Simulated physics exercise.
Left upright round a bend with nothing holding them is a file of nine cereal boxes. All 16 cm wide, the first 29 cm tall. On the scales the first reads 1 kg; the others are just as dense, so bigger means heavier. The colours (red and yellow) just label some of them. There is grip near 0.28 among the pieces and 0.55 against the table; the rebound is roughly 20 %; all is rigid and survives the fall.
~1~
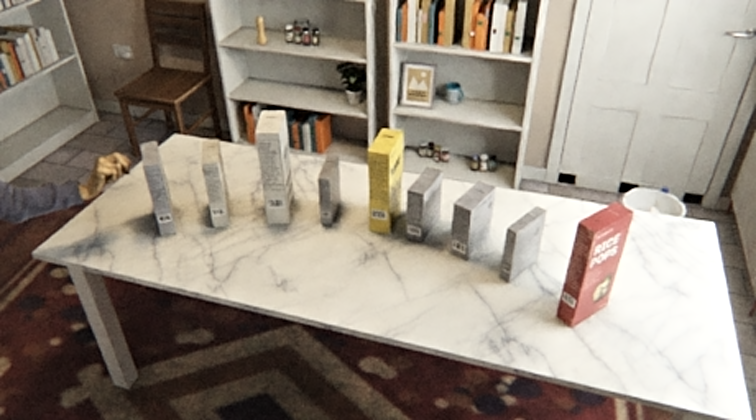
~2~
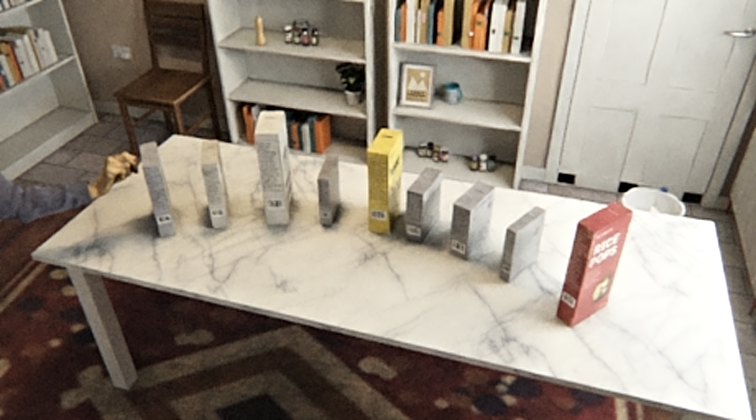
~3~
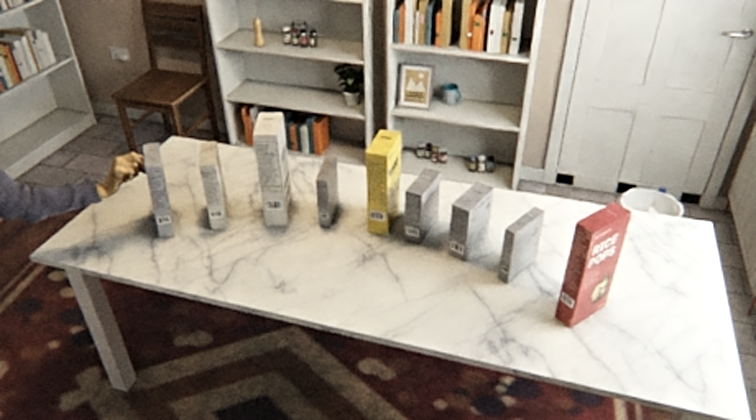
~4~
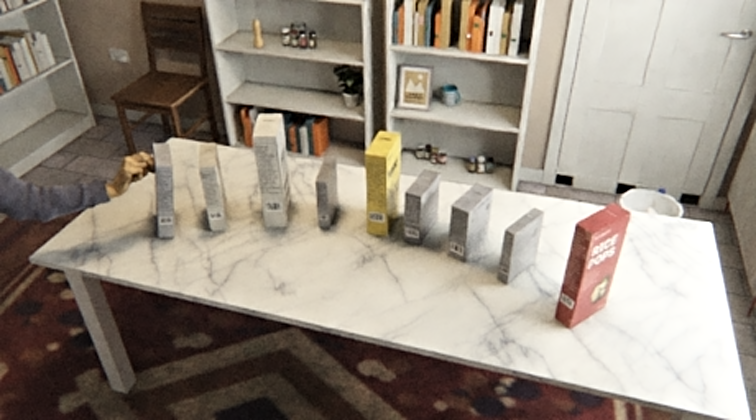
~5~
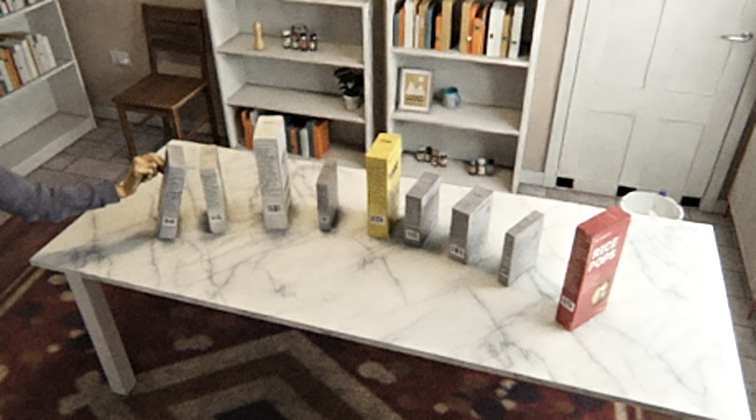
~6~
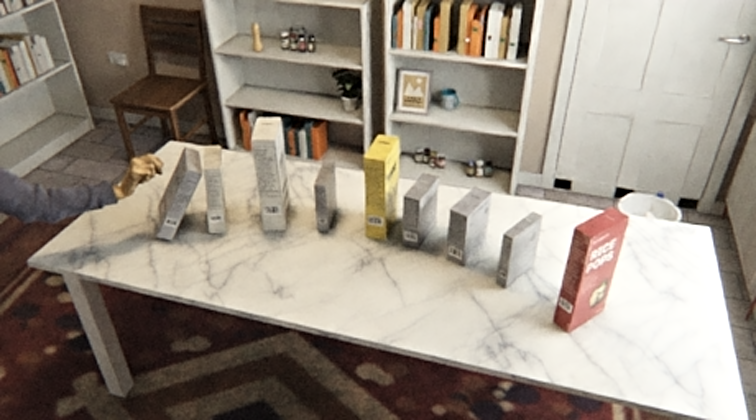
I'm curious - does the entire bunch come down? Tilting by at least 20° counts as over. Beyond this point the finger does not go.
Yes, the entire bunch comes down.
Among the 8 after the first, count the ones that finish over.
The number is 8.
Then, 0.32 s past the last view, 1 of the 8 other boxes over.
Then, 0.72 s past the last view, 3 of the 8 other boxes over; yellow box 6° from how it stood.
Then, 1.00 s past the last view, 6 of the 8 other boxes over; yellow box 61° from how it stood.
Then, 1.74 s past the last view, 8 of the 8 other boxes over; yellow box 71° from how it stood; red box 41° from how it stood.
In the end, 8 of the 8 other boxes over; red box lying flat; yellow box 71° from how it stood. Not one is left standing. From the last view, middles, red box near (653, 355), yellow box near (424, 209).
